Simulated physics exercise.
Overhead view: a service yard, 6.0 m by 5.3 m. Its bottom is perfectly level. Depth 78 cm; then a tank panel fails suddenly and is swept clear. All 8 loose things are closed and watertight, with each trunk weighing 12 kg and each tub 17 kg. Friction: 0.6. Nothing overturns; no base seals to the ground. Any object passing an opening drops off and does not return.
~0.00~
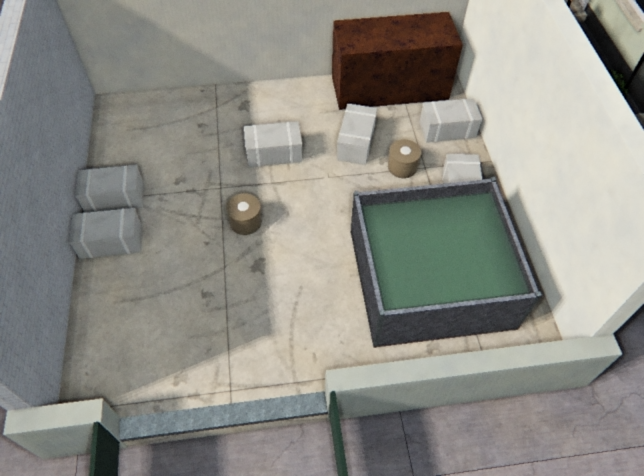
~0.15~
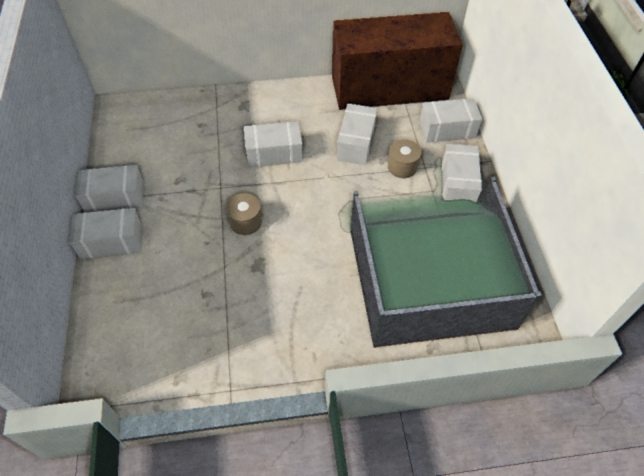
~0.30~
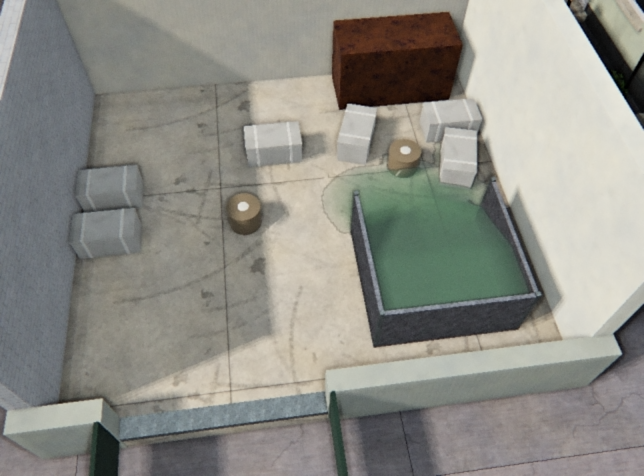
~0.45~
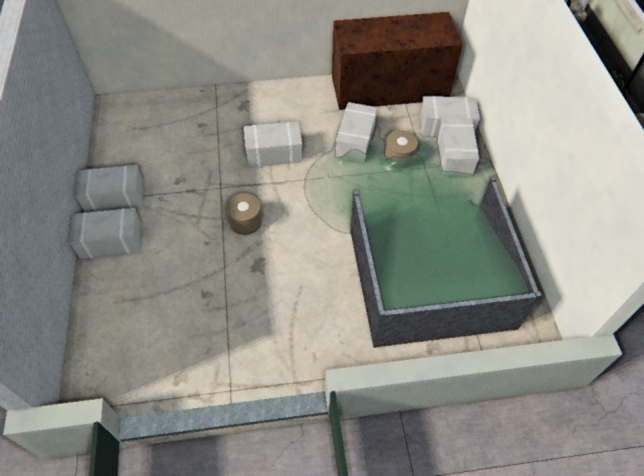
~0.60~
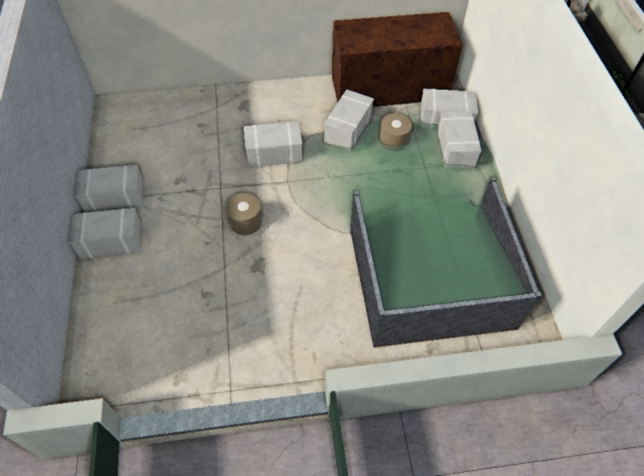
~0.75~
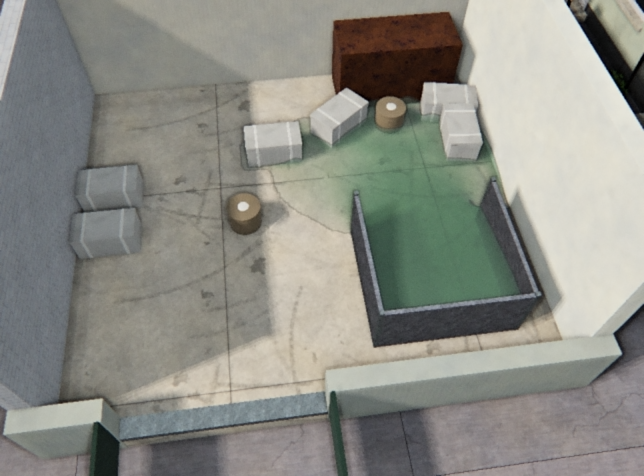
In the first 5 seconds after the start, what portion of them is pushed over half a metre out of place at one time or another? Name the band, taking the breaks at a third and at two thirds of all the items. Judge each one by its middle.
The fraction hits two thirds or above.
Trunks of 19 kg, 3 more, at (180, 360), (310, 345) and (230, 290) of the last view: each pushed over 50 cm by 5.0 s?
Note, in sequence: Under threshold; under threshold; under threshold.
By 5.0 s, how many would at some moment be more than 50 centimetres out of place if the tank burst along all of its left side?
Then 3 of them would.
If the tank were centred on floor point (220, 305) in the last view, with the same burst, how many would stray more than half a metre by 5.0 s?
The count would be 8.
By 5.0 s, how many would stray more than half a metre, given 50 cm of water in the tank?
In that case the number is 5.
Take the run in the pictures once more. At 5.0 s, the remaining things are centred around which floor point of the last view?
Around (236, 259).
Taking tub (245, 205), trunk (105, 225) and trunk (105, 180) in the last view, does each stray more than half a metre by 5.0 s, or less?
First falling below it, second exceeding it, third exceeding it.
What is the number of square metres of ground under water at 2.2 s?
About 17 m2.
After 1.1 s 3 of 8 are over 50 cm from their spots; 4 afloat.
After 2.2 s 4 of 8 are over 50 cm from their spots; 4 afloat.
After 3.5 s 4 of 8 are over 50 cm from their spots; 4 afloat.
After 5.0 s 7 of 8 are over 50 cm from their spots, and 7 have been at some point; 3 afloat.
